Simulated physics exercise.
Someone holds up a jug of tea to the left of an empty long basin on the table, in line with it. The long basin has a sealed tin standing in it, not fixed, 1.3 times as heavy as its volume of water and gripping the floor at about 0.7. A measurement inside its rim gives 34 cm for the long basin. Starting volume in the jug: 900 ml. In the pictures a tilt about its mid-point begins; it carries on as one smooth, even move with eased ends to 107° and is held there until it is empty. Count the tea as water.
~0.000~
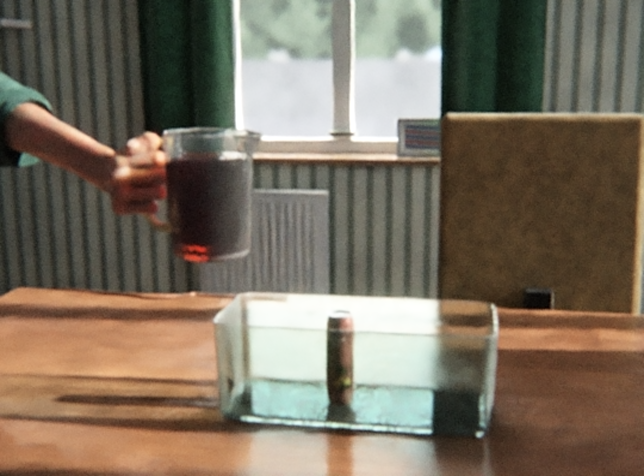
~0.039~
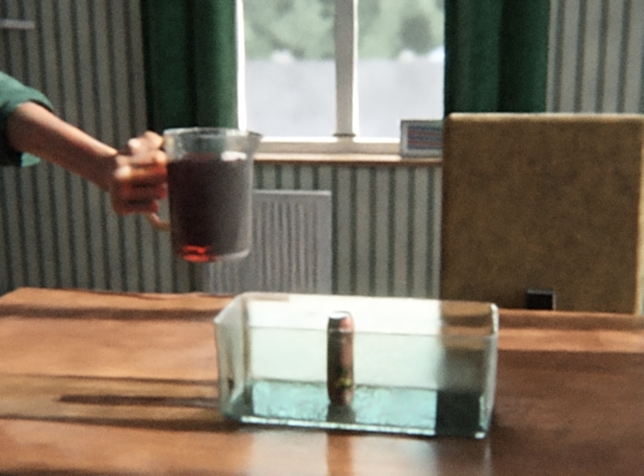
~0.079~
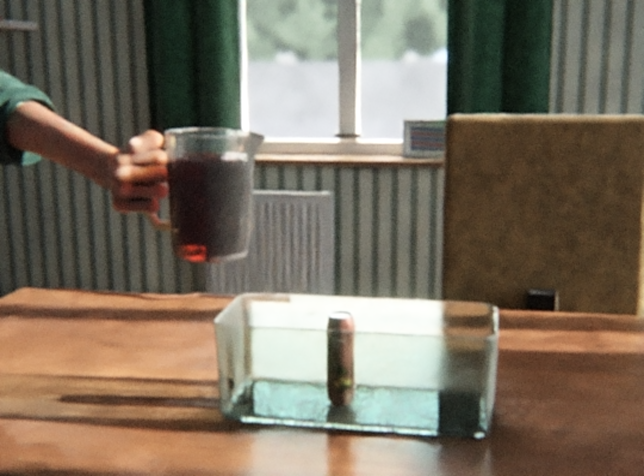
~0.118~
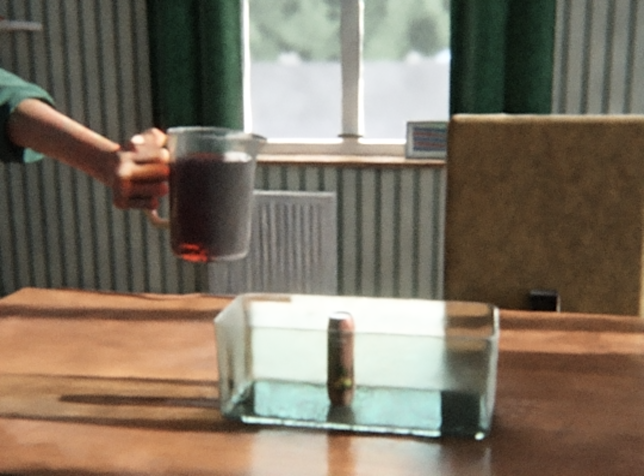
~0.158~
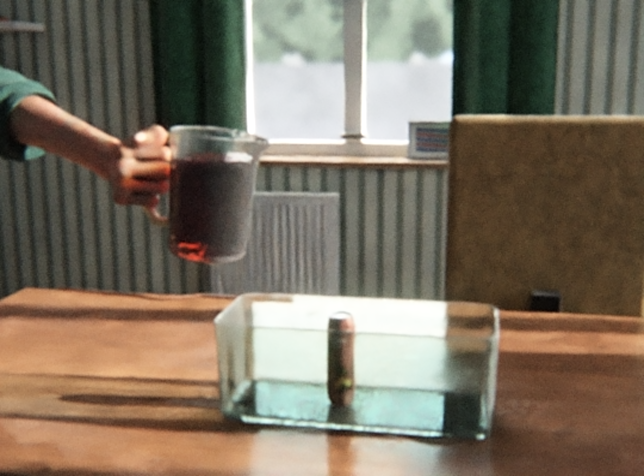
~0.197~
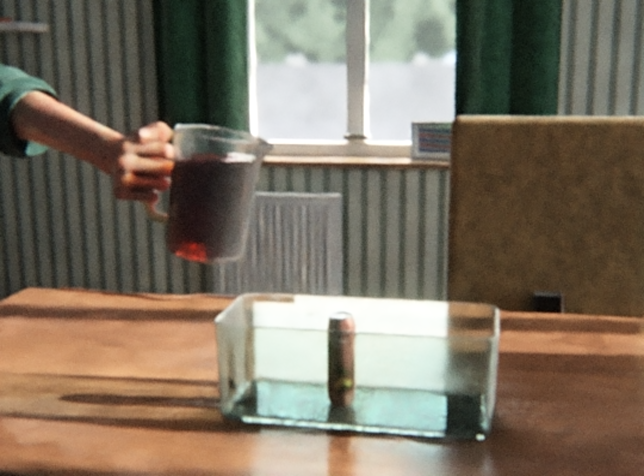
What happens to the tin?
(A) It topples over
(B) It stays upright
The answer is A.
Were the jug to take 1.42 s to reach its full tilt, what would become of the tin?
In that case the tin overturns.
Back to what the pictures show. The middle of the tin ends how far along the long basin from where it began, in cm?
Roughly 9.0 cm.
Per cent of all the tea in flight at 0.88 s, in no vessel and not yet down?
20 per cent, roughly.
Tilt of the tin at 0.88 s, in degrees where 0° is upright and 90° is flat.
About 0 degrees from upright.
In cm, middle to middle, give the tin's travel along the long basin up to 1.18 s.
Around 9 cm.
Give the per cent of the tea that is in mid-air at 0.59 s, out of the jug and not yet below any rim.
About 10 per cent.
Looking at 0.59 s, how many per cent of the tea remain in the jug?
I'd put it near 90 percent.
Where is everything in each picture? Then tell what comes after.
Tilt 0°; pouring edge (263, 134); surface from (171, 157) to (249, 158); the long basin's rim runs from (227, 309) to (495, 321); the tin's top is at (340, 317), in the first picture.
Tilt 0°; pouring edge (264, 135); surface from (172, 157) to (250, 158), in the second picture.
Tilt 2°; pouring edge (266, 136); surface from (173, 156) to (252, 159), in the third picture.
Tilt 4°; pouring edge (268, 139); surface from (175, 156) to (253, 160), in the fourth picture.
Tilt 6°; pouring edge (271, 142); surface from (177, 156) to (255, 160), in the fifth picture.
Tilt 10°; pouring edge (275, 146); surface from (179, 158) to (258, 161), in the sixth picture.
Then, 0.59 s in, the tilt is 68° and 89 per cent is still to pour; the tin stands where it began.
Then, 0.88 s in, the tilt is 103° and 39 per cent is still to pour; the tin stands where it began.
Then, 1.18 s in, the tilt is 107° and 4 per cent is still to pour; the tin lies on its side.
Then, 1.51 s in, the tilt is 107° and 0 per cent is still to pour; the tin lies on its side.
Finally, the tin lies on its side.
